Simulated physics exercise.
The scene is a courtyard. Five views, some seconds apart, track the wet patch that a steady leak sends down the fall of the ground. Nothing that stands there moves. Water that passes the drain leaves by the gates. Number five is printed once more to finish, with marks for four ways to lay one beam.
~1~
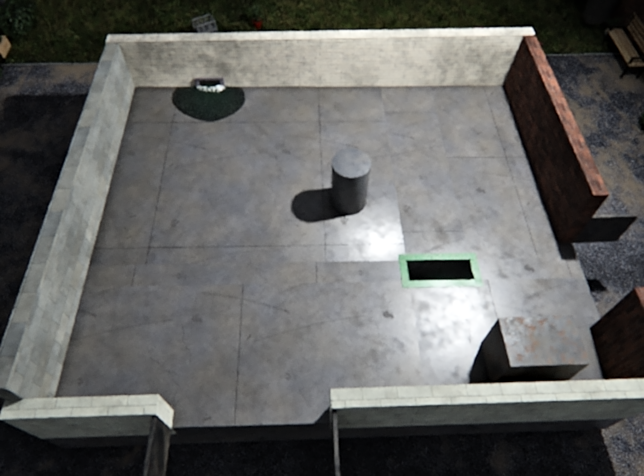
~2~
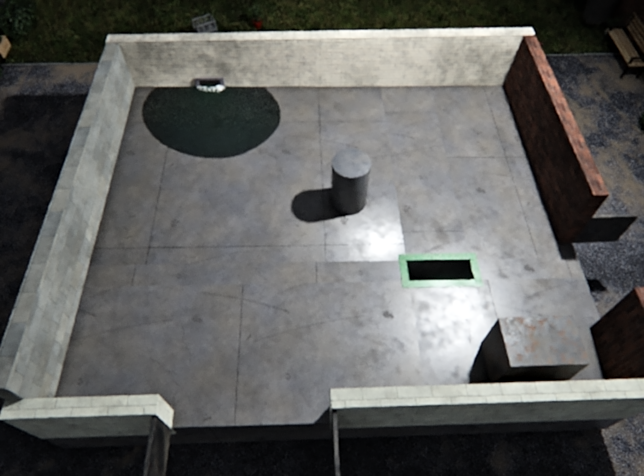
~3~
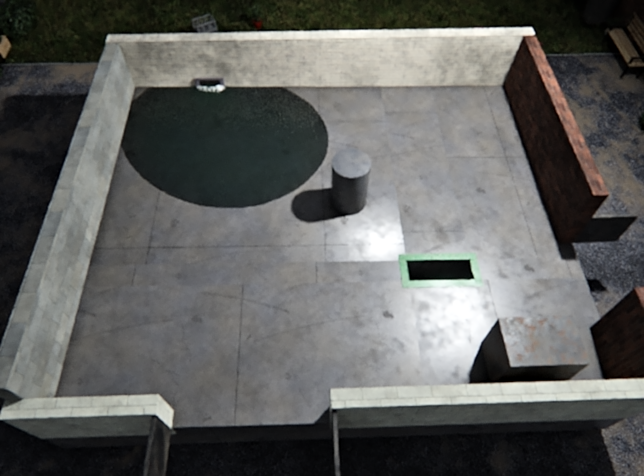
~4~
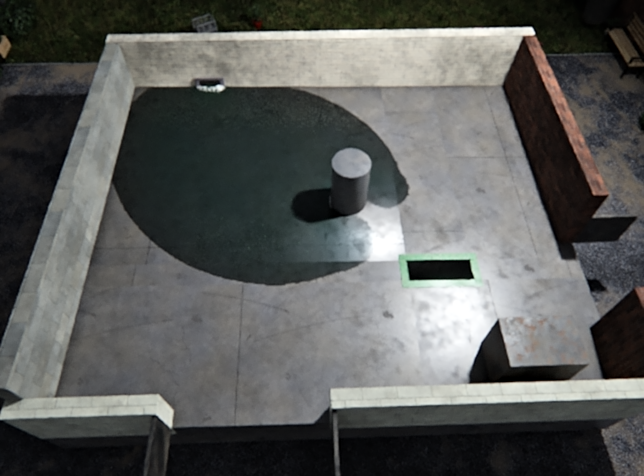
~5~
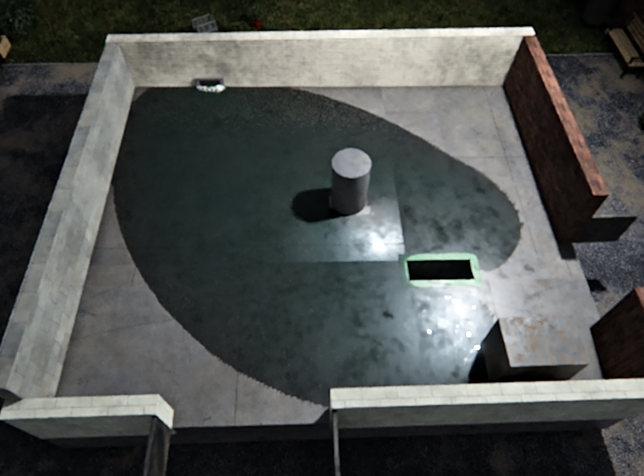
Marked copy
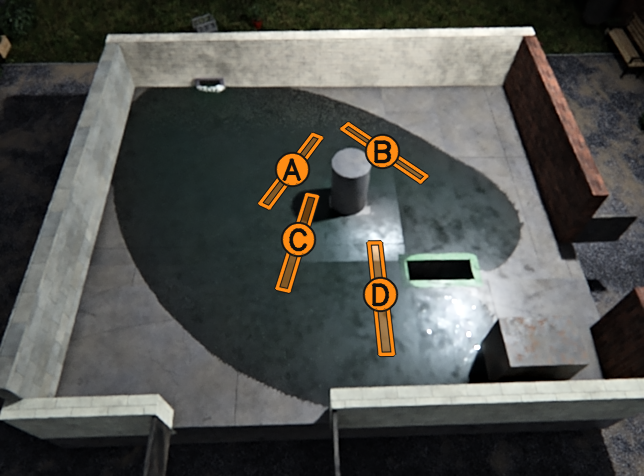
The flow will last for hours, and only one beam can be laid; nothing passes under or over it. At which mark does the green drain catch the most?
The answer is position B.
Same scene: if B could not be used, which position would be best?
Here it is position D.
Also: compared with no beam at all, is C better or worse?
It is worse.
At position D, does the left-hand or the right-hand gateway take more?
The right one.
On the marked copy, A from (264, 205) to (317, 136); B from (345, 126) to (423, 178); C from (283, 289) to (312, 195); D from (386, 354) to (374, 242).
For position A, about 4 % of the stream goes into the green drain, about 96 % out by the gates.
For position B, about 18 % of the stream goes into the green drain, about 82 % out by the gates.
For position C, about 6 % of the stream goes into the green drain, about 93 % out by the gates.
For position D, about 11 % of the stream goes into the green drain, about 89 % out by the gates.
